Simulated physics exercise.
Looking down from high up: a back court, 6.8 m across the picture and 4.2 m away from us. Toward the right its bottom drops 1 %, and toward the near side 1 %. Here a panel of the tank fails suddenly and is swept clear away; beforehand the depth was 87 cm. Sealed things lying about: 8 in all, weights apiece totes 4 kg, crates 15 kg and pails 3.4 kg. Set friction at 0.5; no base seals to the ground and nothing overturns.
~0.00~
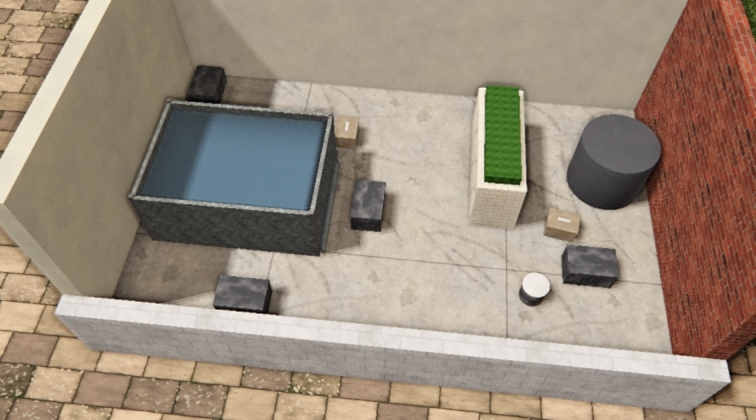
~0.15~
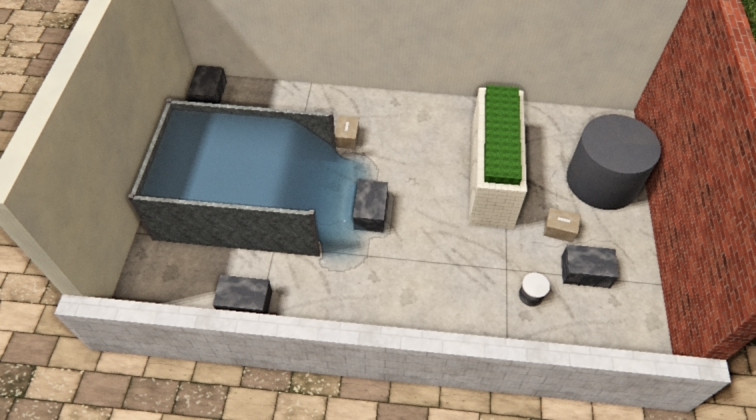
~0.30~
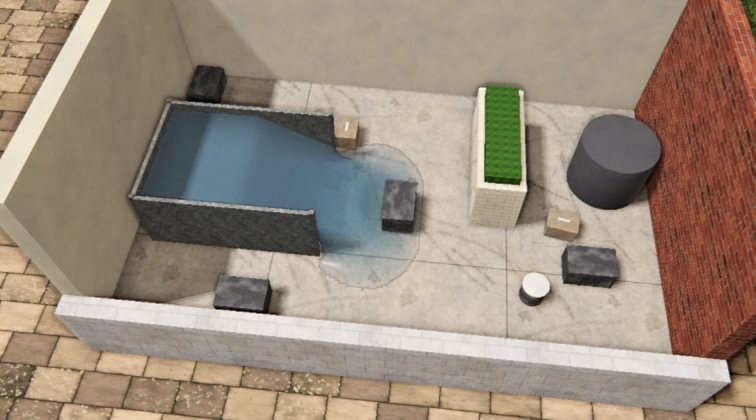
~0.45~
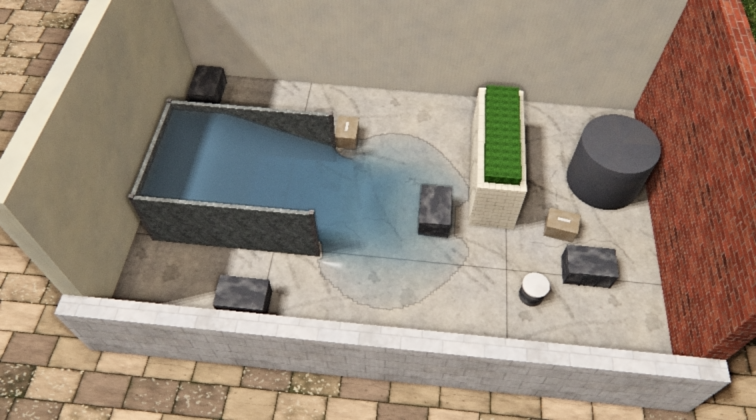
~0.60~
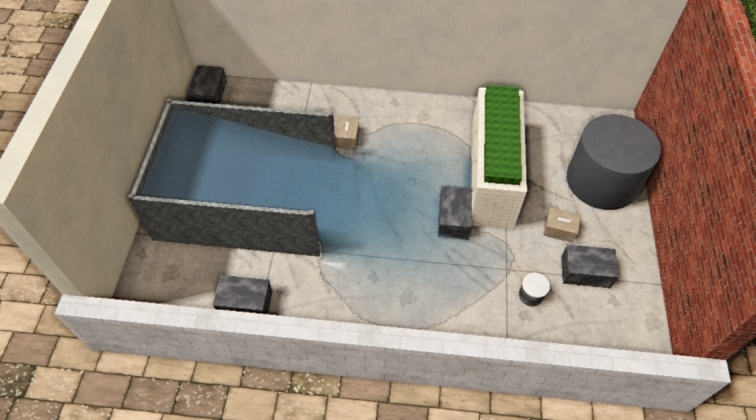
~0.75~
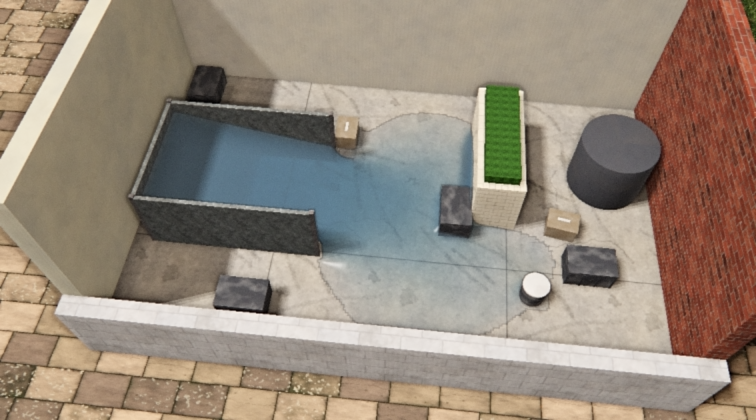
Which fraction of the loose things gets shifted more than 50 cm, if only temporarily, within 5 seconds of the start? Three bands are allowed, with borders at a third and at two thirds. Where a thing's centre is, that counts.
In the upper range.
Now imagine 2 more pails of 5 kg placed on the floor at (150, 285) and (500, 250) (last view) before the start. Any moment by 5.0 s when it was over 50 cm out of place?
Below, above.
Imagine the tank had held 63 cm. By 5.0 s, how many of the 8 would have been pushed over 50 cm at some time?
6.
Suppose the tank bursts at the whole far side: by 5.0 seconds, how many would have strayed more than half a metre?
Then it comes to 3.
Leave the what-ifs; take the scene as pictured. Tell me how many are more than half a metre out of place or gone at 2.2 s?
I get 3.
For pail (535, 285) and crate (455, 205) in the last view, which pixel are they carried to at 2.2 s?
First one near (671, 289), second near (625, 307).
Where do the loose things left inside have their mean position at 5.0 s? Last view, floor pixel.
The centre sits near (369, 187).
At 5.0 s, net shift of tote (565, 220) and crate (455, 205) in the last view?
The first ends 200 centimetres from its start and the second 200 centimetres.
After 1.1 s 2 of 8 are over 50 cm from their spots; 1 afloat.
After 2.2 s 3 of 8 are over 50 cm from their spots; 2 afloat.
After 3.5 s 5 of 8 are over 50 cm from their spots; 7 afloat.
After 5.0 s 5 of 8 are over 50 cm from their spots, and 6 have been at some point; 7 afloat.
